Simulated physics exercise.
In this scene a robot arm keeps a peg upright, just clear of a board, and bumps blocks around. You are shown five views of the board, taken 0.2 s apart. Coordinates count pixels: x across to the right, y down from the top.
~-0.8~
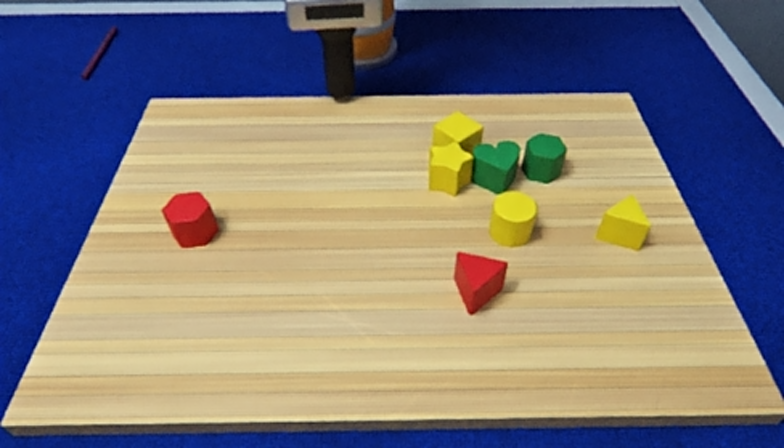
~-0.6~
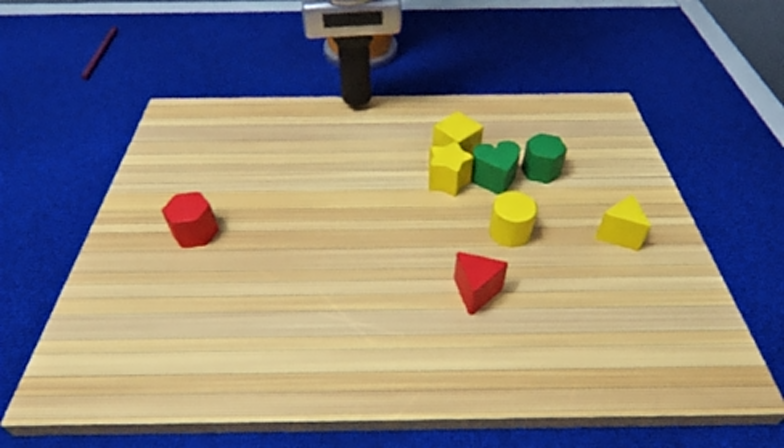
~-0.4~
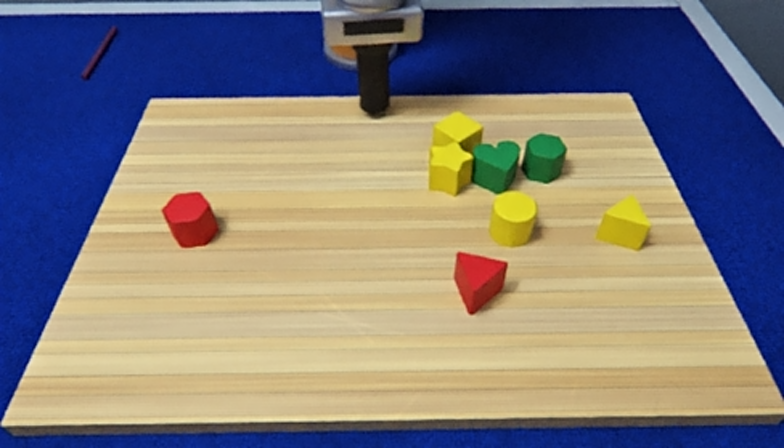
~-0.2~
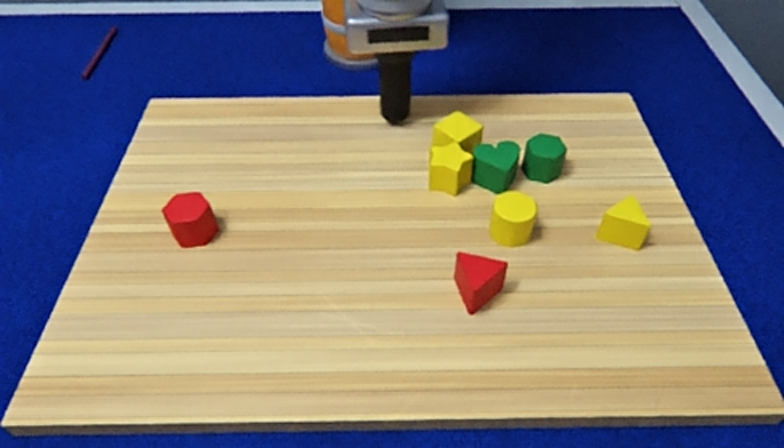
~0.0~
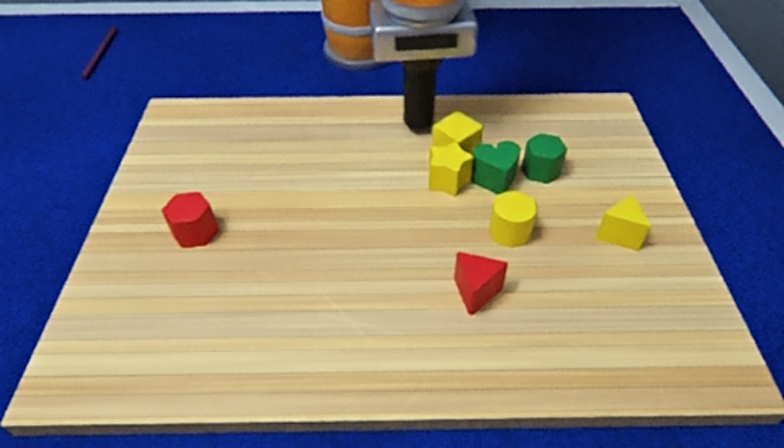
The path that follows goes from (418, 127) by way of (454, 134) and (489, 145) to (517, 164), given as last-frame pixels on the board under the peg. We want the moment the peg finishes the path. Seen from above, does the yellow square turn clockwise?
Yes, that is how it ends up.
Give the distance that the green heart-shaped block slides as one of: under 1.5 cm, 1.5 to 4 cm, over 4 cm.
Shift: 1.5 to 4 cm.
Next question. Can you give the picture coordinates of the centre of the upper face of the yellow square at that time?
Just about (484, 144).
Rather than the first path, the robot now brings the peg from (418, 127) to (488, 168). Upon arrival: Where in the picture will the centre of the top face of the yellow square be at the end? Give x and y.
Final place: (516, 162).
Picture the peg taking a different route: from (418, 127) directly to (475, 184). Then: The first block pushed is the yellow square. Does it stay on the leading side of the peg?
The yellow square won't leave the front of the peg.
The first path, step by step. One third of the way, peg at (455, 127); yellow square at (467, 129), turned 20° clockwise.
Two thirds of the way, peg at (490, 138); yellow square at (482, 139), turned 65° clockwise; green heart-shaped block at (502, 162), turned 20° anticlockwise.
At the end, peg at (519, 157); yellow star block in place; yellow square at (484, 144), turned 90° clockwise; green heart-shaped block at (503, 167), turned 25° anticlockwise; green hexagonal block at (557, 149), turned 15° anticlockwise.
